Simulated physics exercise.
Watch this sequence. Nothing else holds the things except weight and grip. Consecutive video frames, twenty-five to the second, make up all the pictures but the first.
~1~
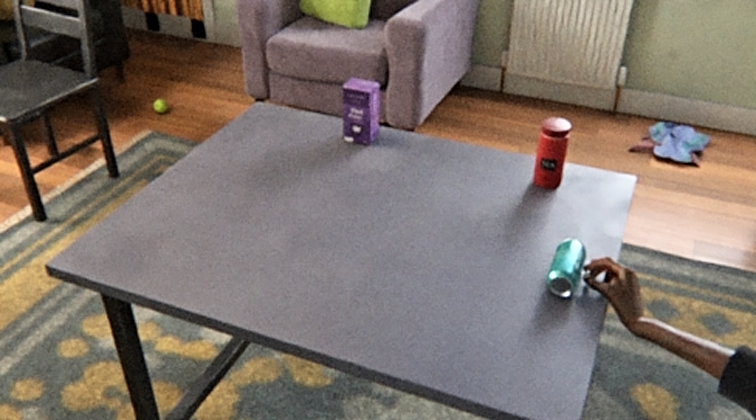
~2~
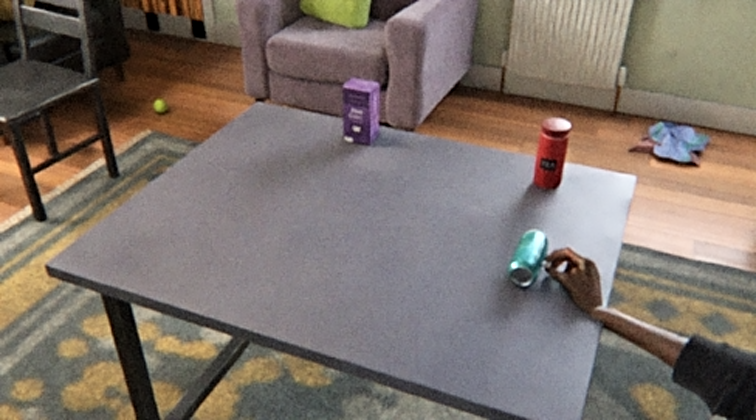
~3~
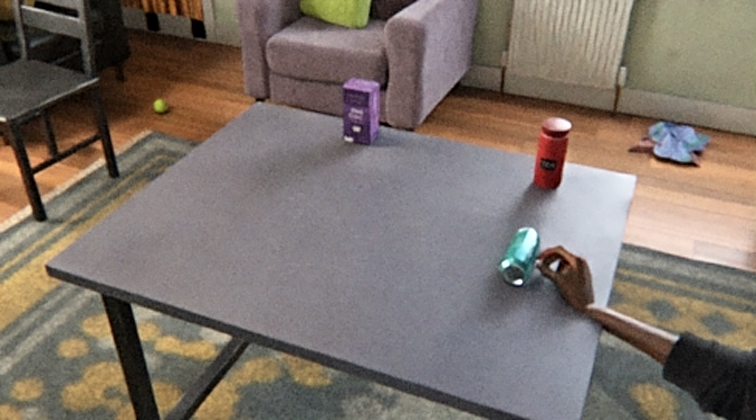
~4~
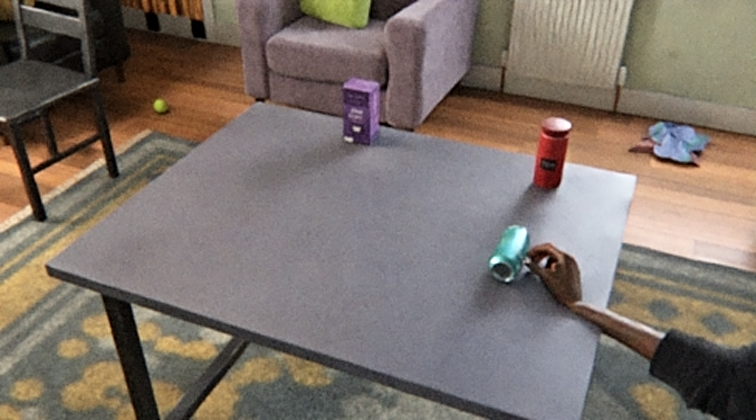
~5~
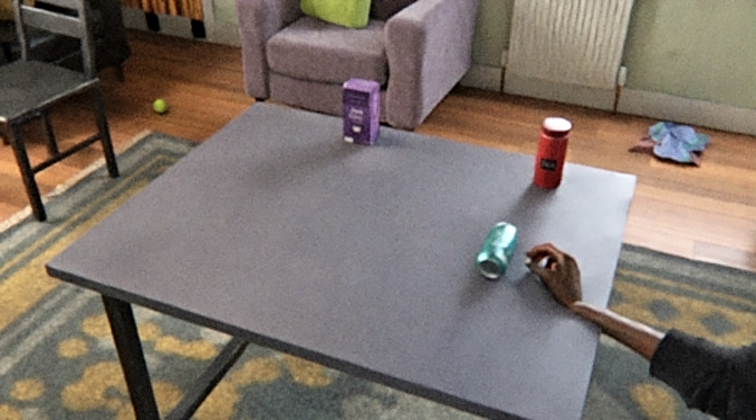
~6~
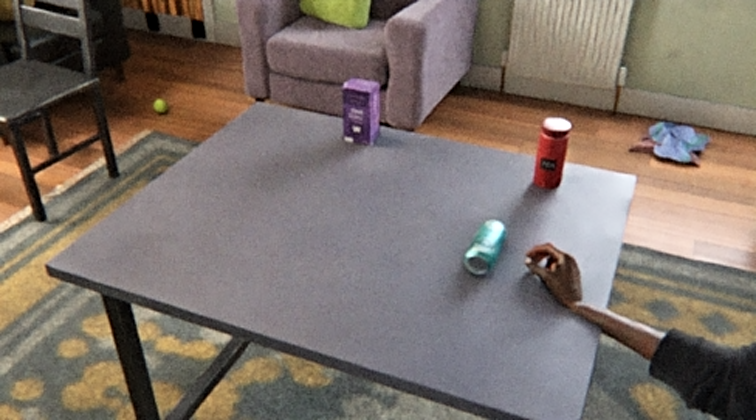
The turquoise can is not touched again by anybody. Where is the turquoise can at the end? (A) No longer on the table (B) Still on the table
A, no longer on the table.
Then, 0.40 s after the last picture, turquoise can rolled well along near (376, 220).
Then, 1.00 s after the last picture, turquoise can rolled well along near (245, 188).
Then, 1.60 s after the last picture, turquoise can now off the table.
Then, 1.90 s after the last picture, things are still on the move.
By the end, off the table, turquoise can.
